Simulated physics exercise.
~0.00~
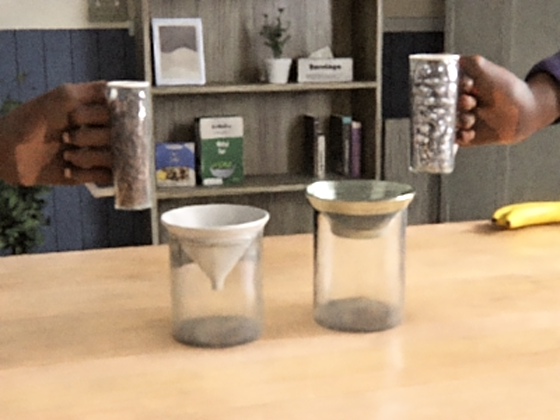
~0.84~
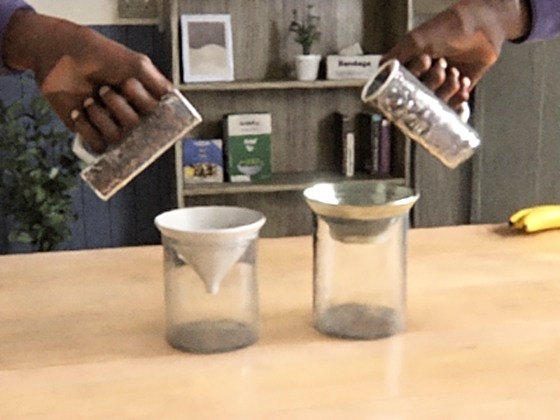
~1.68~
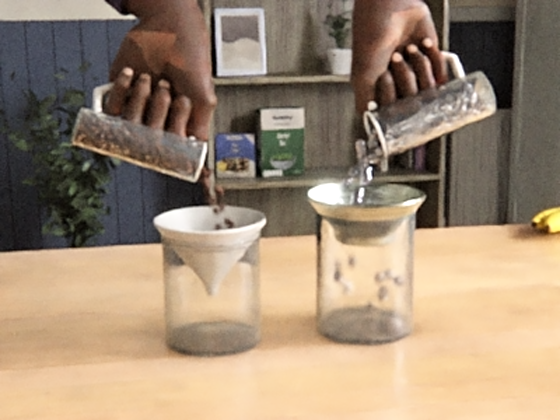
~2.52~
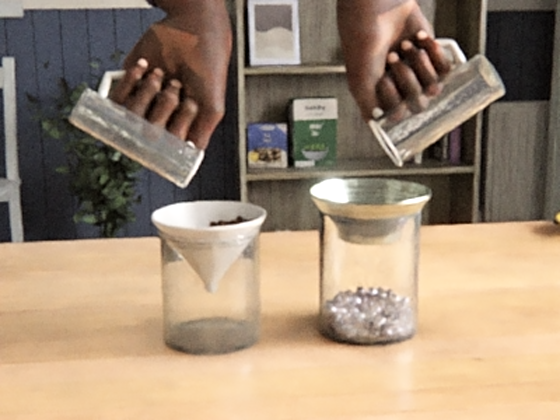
In the video, two hands tip clear cups of small loose pieces into funnels set on glass jars on a wooden table. The dark pieces on the left stay stuck in the white funnel, leaving its jar empty of them, while the shiny pieces on the right all drop through into the jar.
